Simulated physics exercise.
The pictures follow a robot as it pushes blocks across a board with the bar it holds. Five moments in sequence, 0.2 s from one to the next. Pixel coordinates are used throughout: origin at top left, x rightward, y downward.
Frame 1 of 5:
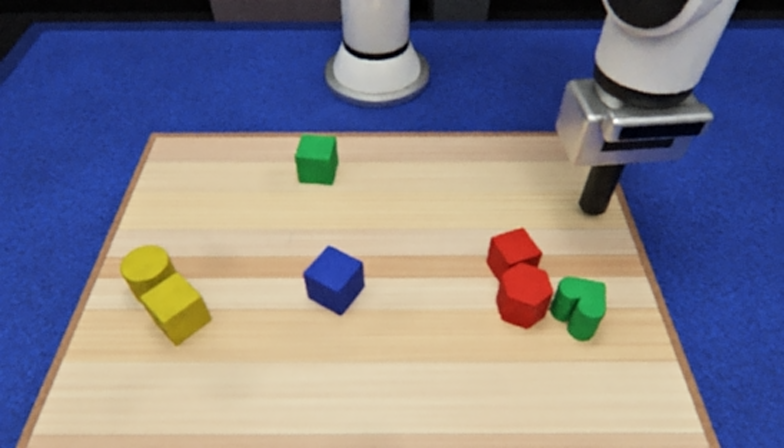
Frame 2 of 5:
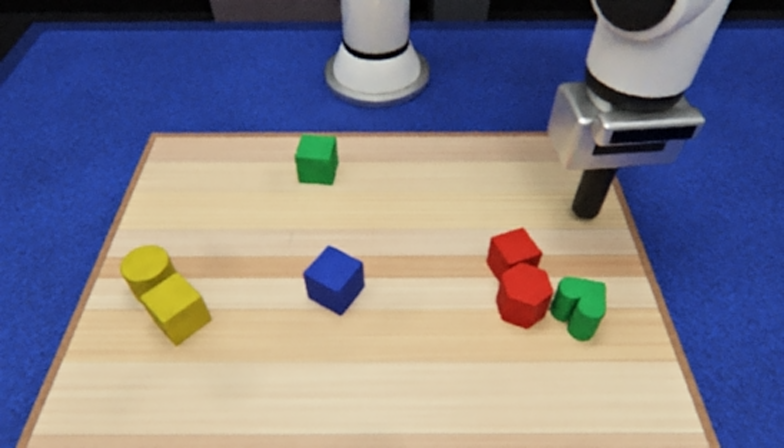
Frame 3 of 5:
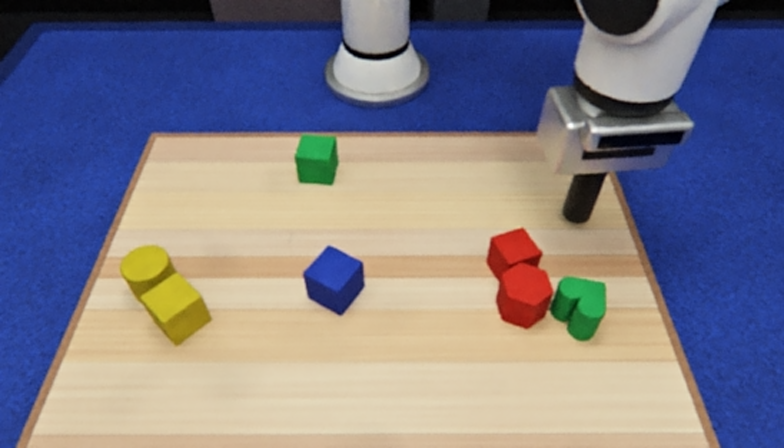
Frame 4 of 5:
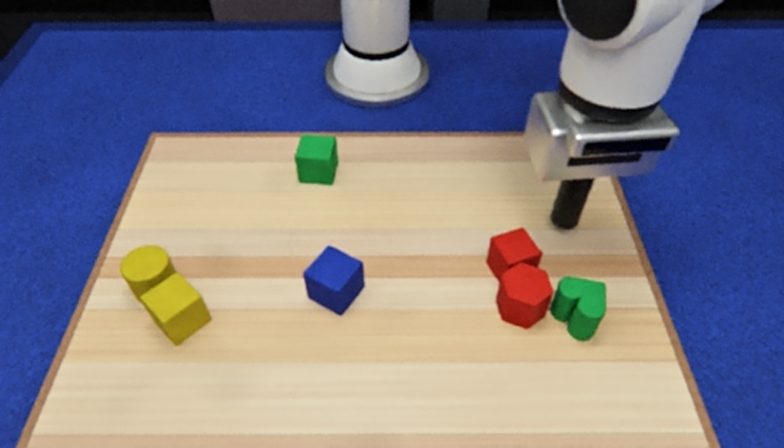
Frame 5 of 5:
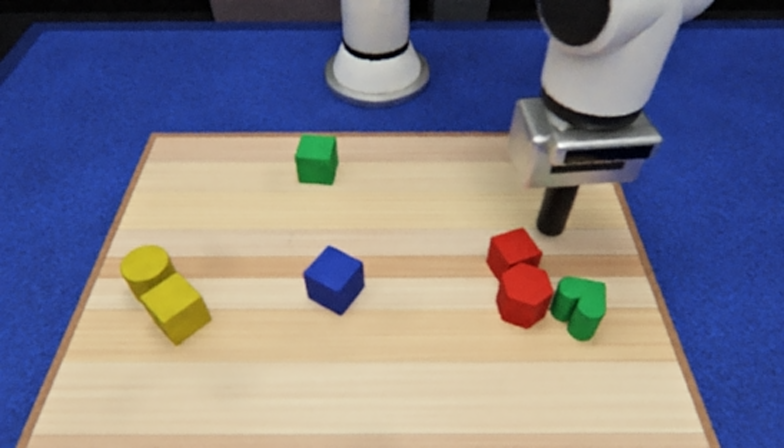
A pale wooden board edged in brown lies on a bright blue surface, seen from above at an angle by a still camera. Two yellow blocks sit at left, a green cube toward the back, a blue cube near the middle, and two red blocks beside a green heart at right. A white robotic arm slowly moves its black bar leftward and slightly nearer, approaching the motionless red blocks.
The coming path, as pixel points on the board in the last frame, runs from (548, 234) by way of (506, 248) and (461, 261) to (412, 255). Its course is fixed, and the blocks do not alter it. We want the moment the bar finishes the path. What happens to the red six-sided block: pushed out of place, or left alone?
Put simply, it goes somewhere else.
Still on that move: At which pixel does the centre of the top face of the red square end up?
Put as a pixel place, it's (488, 262).
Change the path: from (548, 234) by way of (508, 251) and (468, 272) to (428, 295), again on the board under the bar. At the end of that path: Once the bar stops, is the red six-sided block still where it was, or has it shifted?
It's moved.
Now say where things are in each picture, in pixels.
Bar tip at (593, 206); block tops, blue square at (333, 267); red square at (517, 244); red six-sided block at (528, 283), in the first picture.
Bar at (585, 209); blocks unchanged, in the second picture.
Bar at (576, 214); blocks unchanged, in the third picture.
Bar at (564, 219); blocks unchanged, in the fourth picture.
Bar at (550, 226); blue square at (333, 267); red square at (517, 244); red six-sided block at (528, 283), in the fifth picture.
On the path given first. One third of the way, bar at (508, 240); red square at (506, 253), turned 20° anticlockwise; red six-sided block at (528, 289).
Two thirds of the way, bar at (462, 252); red square at (488, 262), turned 70° anticlockwise; red six-sided block at (529, 292), turned 15° anticlockwise.
At the end, bar at (413, 246); blue square in place; red square at (488, 262), turned 70° anticlockwise; red six-sided block at (529, 292), turned 15° anticlockwise.
